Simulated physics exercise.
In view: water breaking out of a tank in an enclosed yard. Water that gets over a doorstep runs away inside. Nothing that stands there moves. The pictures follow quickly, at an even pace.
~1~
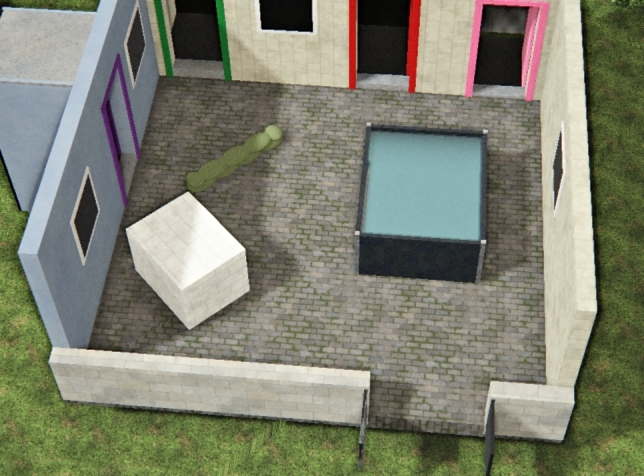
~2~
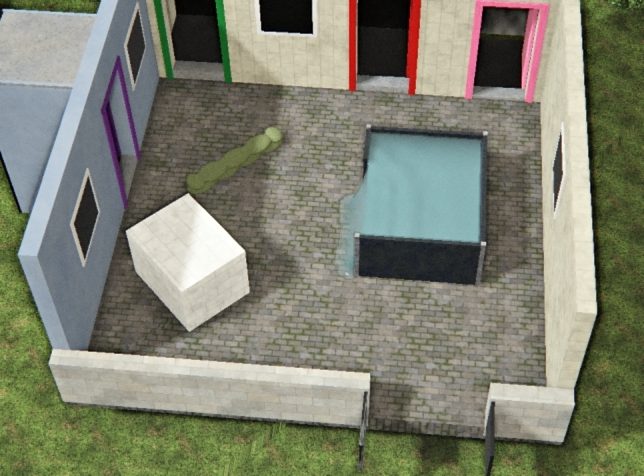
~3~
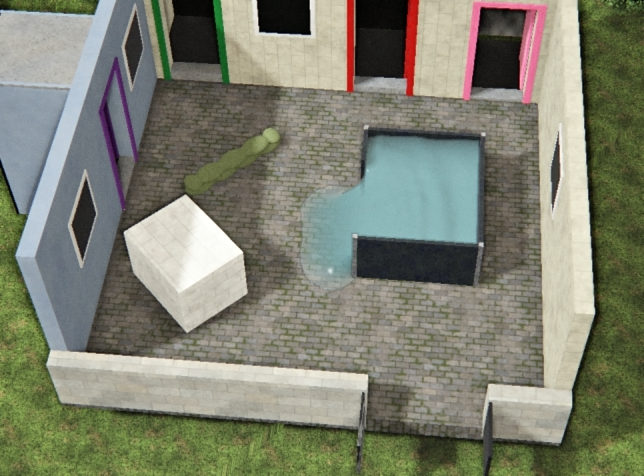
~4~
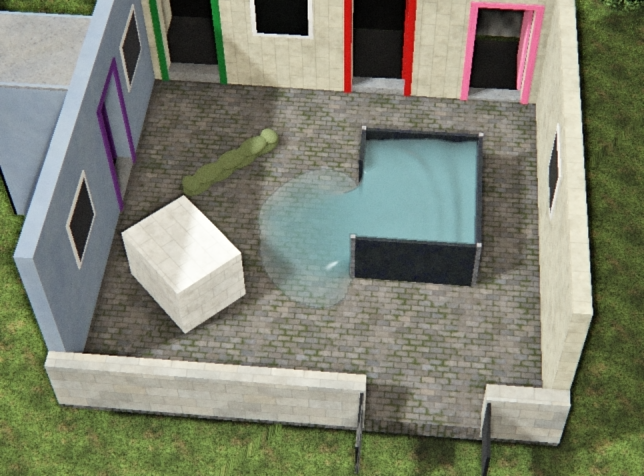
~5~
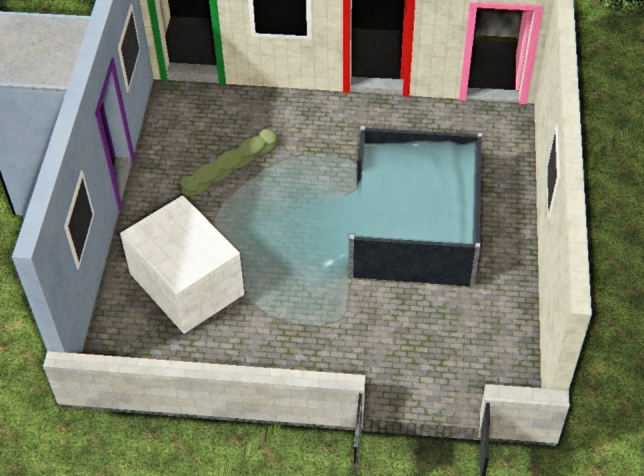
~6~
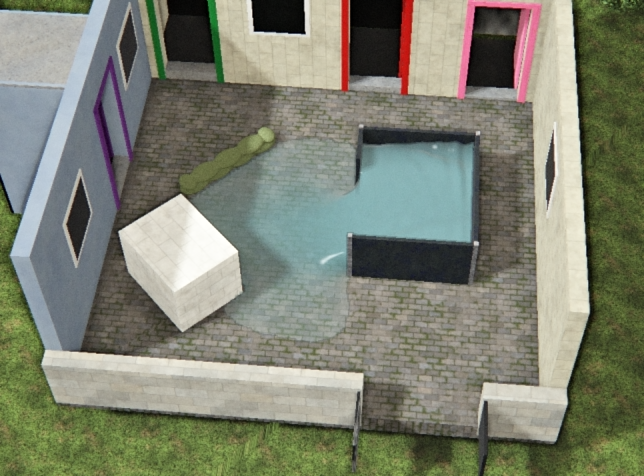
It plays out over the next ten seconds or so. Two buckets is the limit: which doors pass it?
One by one: The green door holds within the limit; the pink door floods; the purple door floods; the red door holds within the limit.
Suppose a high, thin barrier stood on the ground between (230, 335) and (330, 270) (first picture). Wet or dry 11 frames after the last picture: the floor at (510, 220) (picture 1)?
Verdict: Not flooded.
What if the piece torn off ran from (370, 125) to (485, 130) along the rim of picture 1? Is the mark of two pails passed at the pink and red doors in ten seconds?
Then: Pink takes more; red takes more.
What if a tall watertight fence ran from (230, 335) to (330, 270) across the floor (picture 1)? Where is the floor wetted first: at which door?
I say the purple one.
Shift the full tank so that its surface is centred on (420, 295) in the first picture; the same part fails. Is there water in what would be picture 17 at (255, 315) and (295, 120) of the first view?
In that order: Covered, dry.
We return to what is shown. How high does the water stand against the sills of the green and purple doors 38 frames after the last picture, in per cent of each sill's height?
In turn 50 and 60 per cent.
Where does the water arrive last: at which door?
That is the pink one.
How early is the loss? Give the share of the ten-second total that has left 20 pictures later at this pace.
Roughly 40 per cent.
A moment on, water covers 30 % of the floor; the green door not reached, the pink door not reached, the purple door under two buckets in, the red door not reached.
Next, water covers 45 % of the floor; the green door not reached, the pink door not reached, the purple door over two buckets in, the red door wet at the sill, nothing in.
Then, water covers 65 % of the floor; the green door wet at the sill, nothing in, the pink door not reached, the purple door far over two buckets in, the red door wet at the sill, nothing in.
Later, water covers 90 % of the floor; the green door wet at the sill, nothing in, the pink door under two buckets in, the purple door far over two buckets in, the red door wet at the sill, nothing in.
In the end, water covers 95 % of the floor; the green door wet at the sill, nothing in, the pink door over two buckets in, the purple door far over two buckets in, the red door wet at the sill, nothing in.
